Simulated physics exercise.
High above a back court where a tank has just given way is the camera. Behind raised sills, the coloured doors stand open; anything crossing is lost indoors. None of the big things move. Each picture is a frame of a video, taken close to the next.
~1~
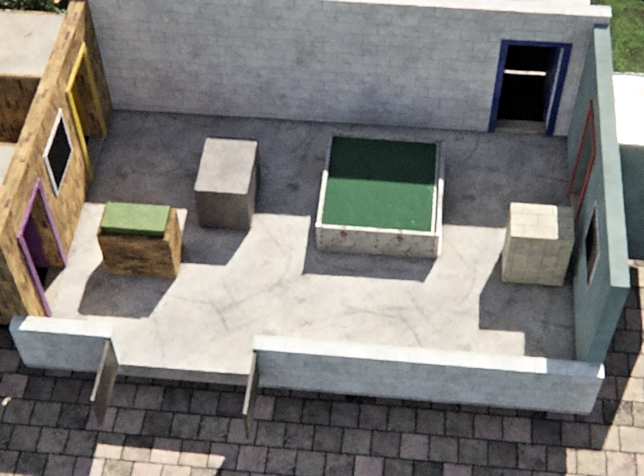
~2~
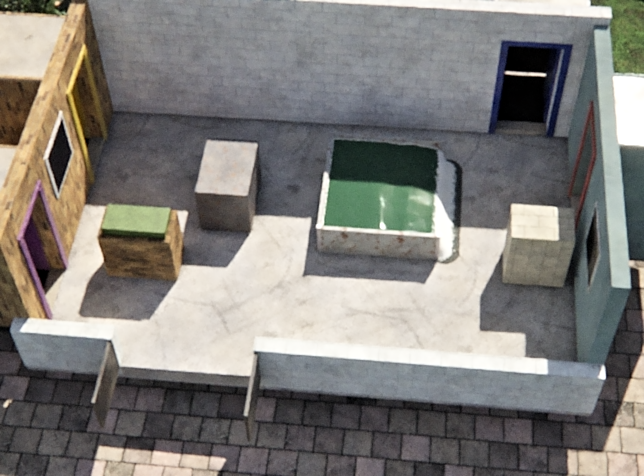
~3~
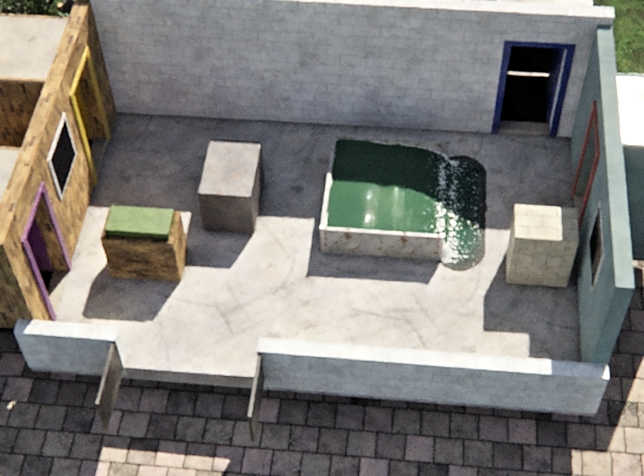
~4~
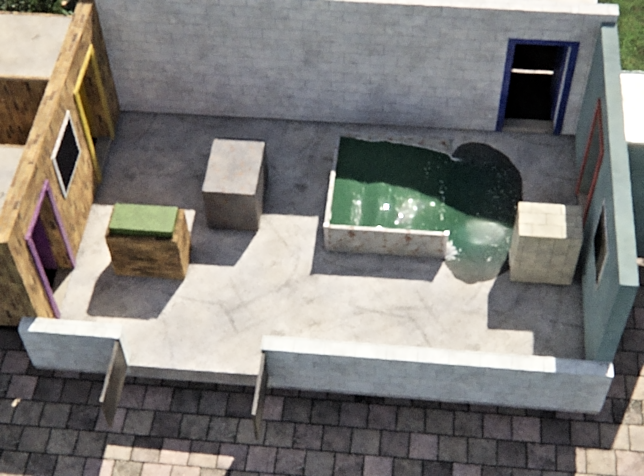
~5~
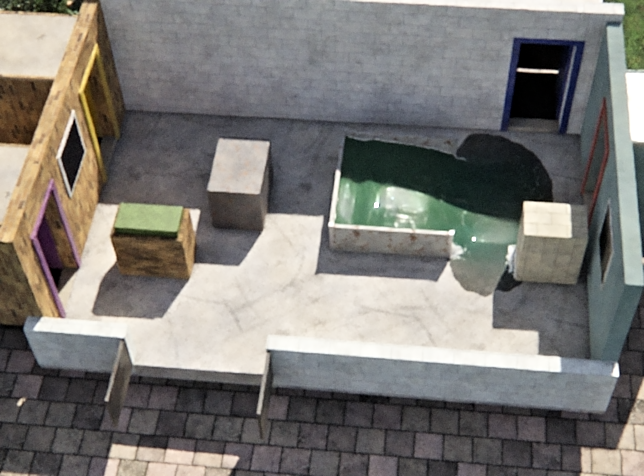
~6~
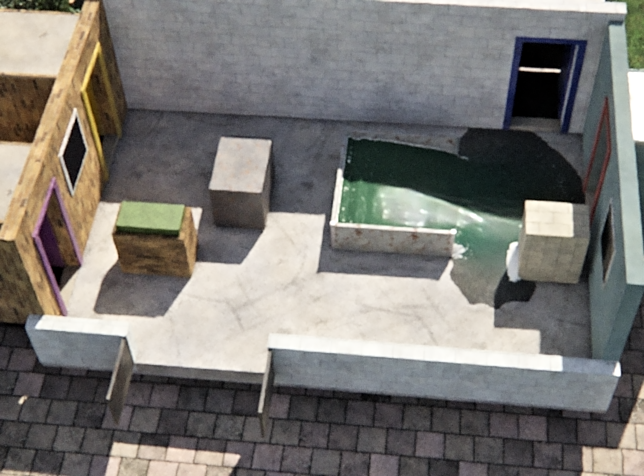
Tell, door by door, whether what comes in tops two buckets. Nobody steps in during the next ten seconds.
The purple door doesn't overshoot the mark there; the blue door overshoots the mark there; the red door overshoots the mark there; the yellow door doesn't overshoot the mark there.
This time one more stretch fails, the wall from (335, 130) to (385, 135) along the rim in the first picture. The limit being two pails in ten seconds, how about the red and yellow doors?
Red stays within the limit, yellow exceeds the limit.
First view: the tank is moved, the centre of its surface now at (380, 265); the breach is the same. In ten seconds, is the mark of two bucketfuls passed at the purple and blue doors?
Purple door exceeds the limit; blue door exceeds the limit.
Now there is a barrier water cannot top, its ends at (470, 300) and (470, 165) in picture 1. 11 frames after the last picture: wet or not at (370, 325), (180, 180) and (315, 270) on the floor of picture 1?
Point by point: First submerged, second not reached, third not reached.
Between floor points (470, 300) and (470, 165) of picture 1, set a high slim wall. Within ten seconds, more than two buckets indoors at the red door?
The red one: Falls short.
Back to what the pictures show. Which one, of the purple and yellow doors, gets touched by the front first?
The yellow one.
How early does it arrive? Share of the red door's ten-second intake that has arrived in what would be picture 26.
I'd put it at about 90 per cent.
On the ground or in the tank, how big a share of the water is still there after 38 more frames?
That works out to about 76 percent.
A moment on, water covers 20 % of the floor; the purple door not reached, the blue door wet at the sill, nothing in, the red door over two buckets in, the yellow door not reached.
Next, water covers 30 % of the floor; the purple door not reached, the blue door under two buckets in, the red door far over two buckets in, the yellow door not reached.
Then, water covers 35 % of the floor; the purple door not reached, the blue door over two buckets in, the red door far over two buckets in, the yellow door not reached.
Later, water covers 60 % of the floor; the purple door not reached, the blue door far over two buckets in, the red door far over two buckets in, the yellow door not reached.
In the end, water covers 85 % of the floor; the purple door under two buckets in, the blue door far over two buckets in, the red door far over two buckets in, the yellow door wet at the sill, nothing in.
